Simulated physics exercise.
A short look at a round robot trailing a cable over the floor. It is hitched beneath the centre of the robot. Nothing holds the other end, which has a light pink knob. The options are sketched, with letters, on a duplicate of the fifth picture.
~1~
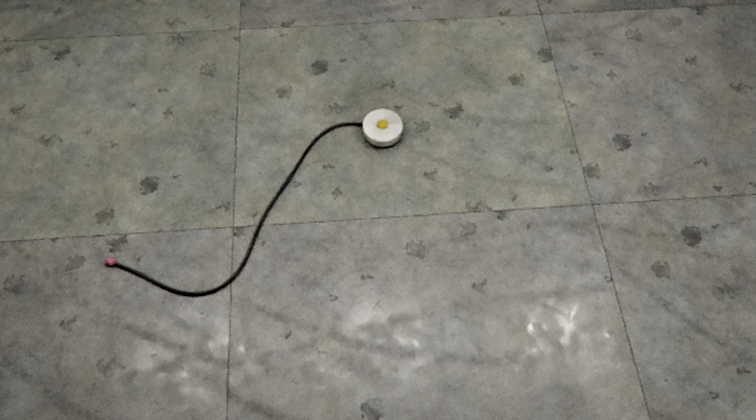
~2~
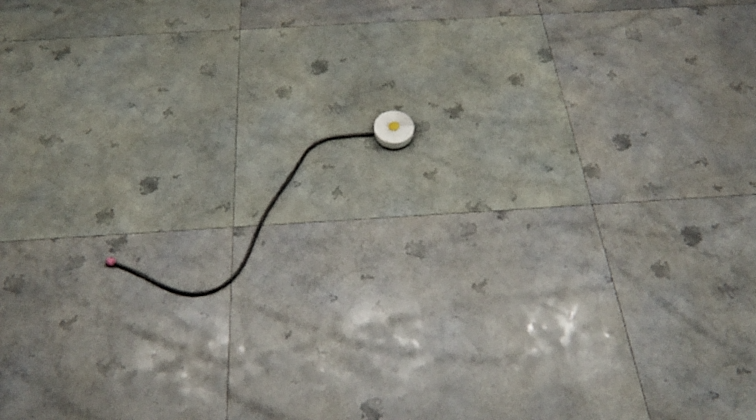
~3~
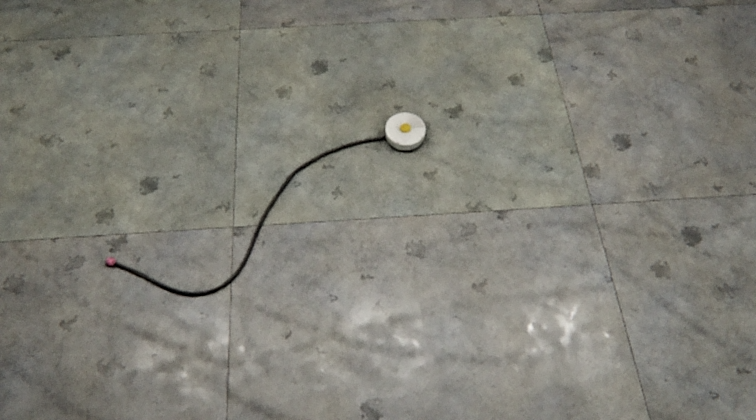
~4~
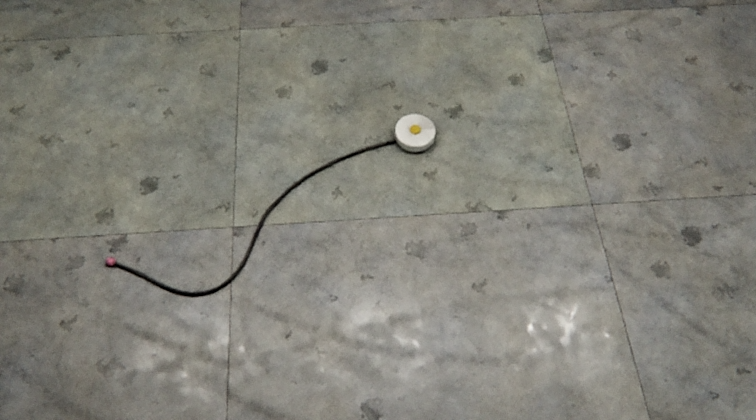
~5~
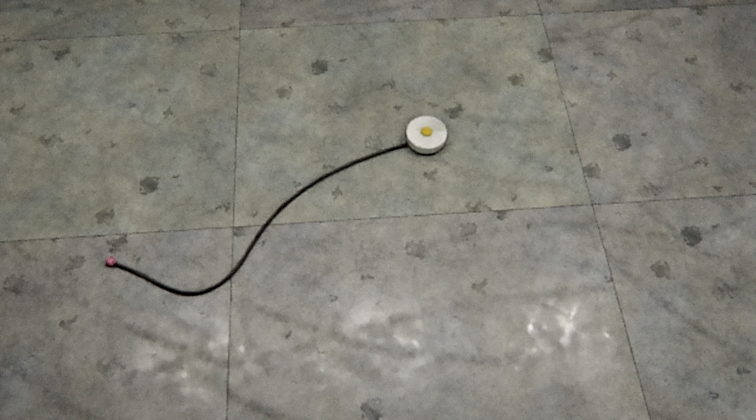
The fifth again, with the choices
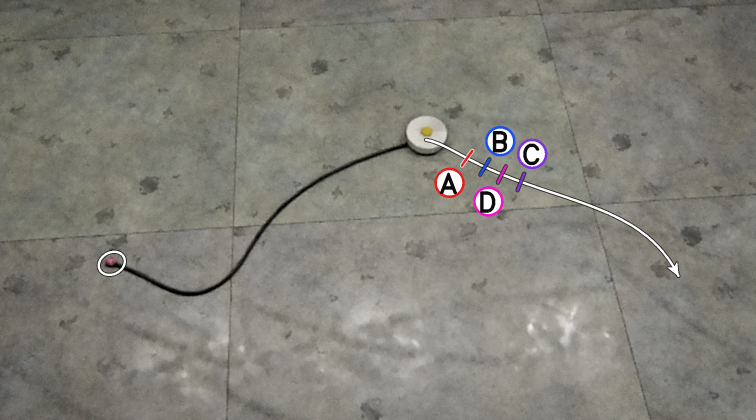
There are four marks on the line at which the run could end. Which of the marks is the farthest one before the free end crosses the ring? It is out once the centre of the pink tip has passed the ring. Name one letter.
B is the last safe stop.
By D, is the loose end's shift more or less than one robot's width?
Less.
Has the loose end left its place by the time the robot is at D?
Yes.
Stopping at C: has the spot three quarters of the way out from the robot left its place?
Yes.
On the marked copy, A at (467, 158); B at (485, 167); C at (521, 182); D at (502, 174); the ring at (112, 263); the route from (426, 140) via (555, 194) to (679, 276).
Following B. Soon after the start, robot (448, 144), middle of the cable (279, 221), free end (111, 262).
Later, robot (468, 154), middle of the cable (291, 218), free end (112, 262).
In the end, robot (486, 163), middle of the cable (303, 216), free end (118, 264); the free end is still in its ring.
As for the rest, A is safe but short; C drags the free end to (142, 267); D drags the free end to (127, 267).
